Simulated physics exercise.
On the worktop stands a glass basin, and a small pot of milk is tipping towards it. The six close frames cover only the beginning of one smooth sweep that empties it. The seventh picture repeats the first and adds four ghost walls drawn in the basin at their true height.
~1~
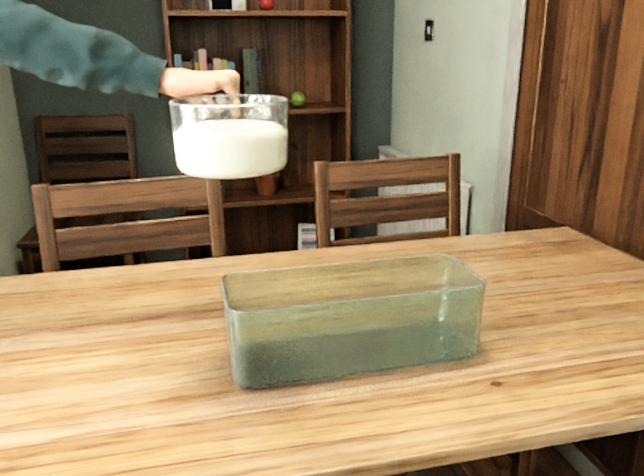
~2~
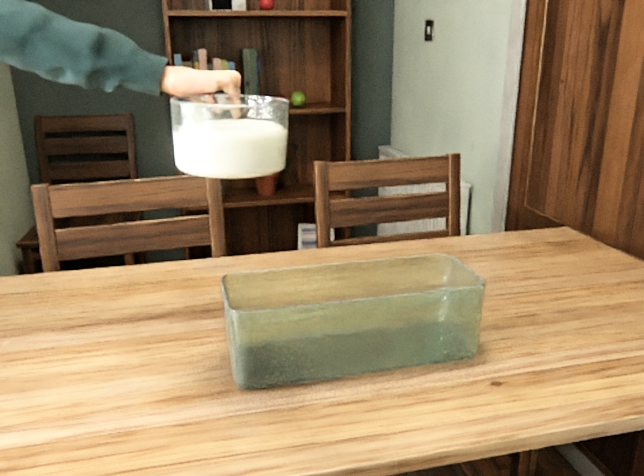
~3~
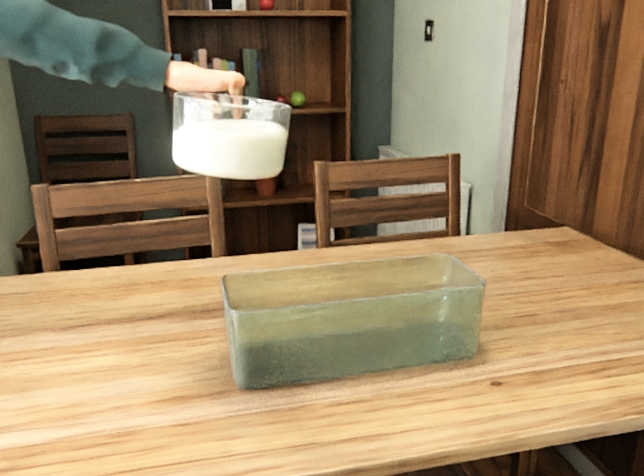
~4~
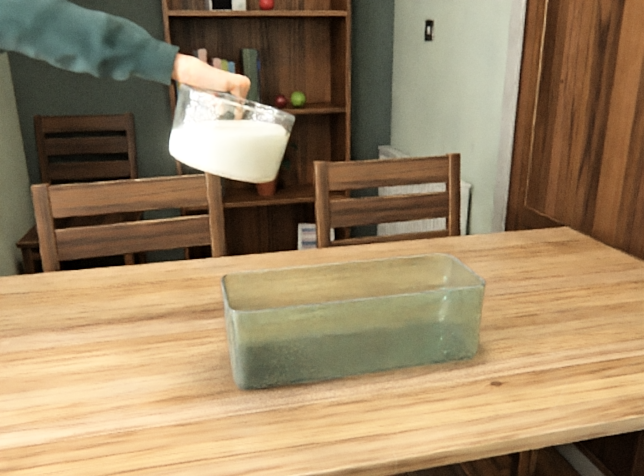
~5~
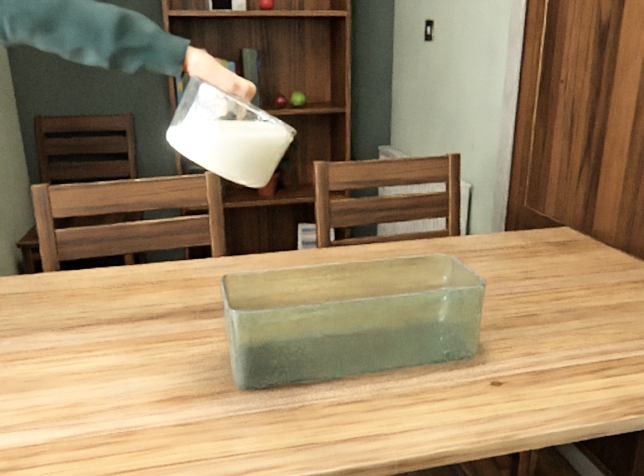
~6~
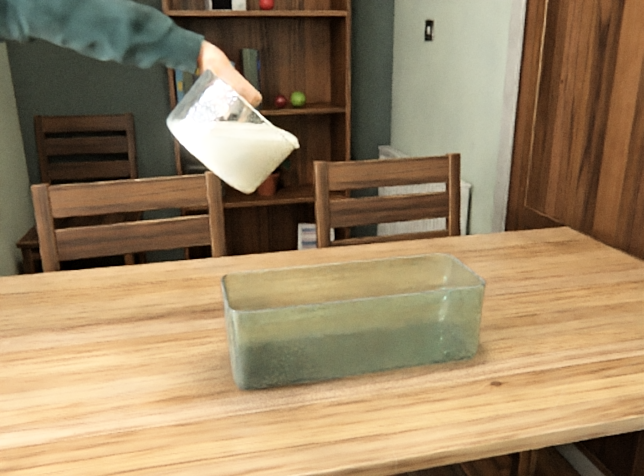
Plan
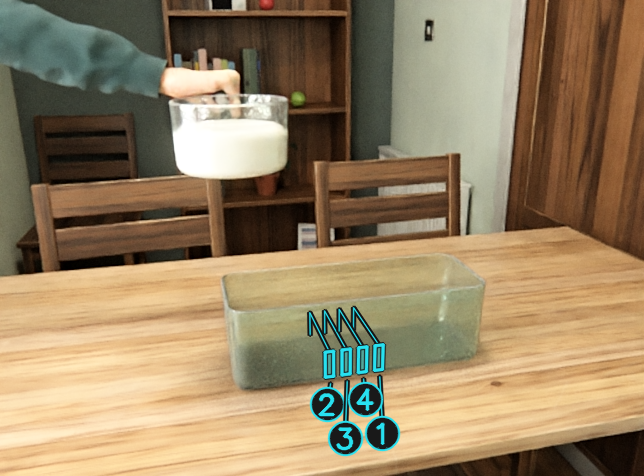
A hand above a glass basin steadily tilts a clear pot of milk rightward.
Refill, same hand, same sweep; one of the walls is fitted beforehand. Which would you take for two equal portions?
The best slot is 3.
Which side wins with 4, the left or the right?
The left side.
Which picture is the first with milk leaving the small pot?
Picture 6.
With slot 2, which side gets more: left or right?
The right one.
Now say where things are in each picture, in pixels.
Upright, lip at (284, 98); basin from (235, 387) to (475, 354); nothing has left yet, in the first frame.
Tipped about 2°, lip at (285, 100); nothing has left yet, in the second frame.
Tipped about 8°, lip at (288, 106); nothing has left yet, in the third frame.
Tipped about 18°, lip at (292, 116); nothing has left yet, in the fourth frame.
Tipped about 30°, lip at (294, 129); nothing has left yet, in the fifth frame.
Tipped about 44°, lip at (292, 144); milk is over the lip, down to (292, 144), in the sixth frame.
On the marked copy, 1 at (379, 376); 2 at (330, 383); 3 at (347, 380); 4 at (363, 378).
With 1, about 86 % ends left of the wall and 9 % right of it; 5 % is lost outside.
With 2, about 24 % ends left of the wall and 73 % right of it.
With 3, about 47 % ends left of the wall and 51 % right of it.
With 4, about 70 % ends left of the wall and 24 % right of it; 6 % is lost outside.
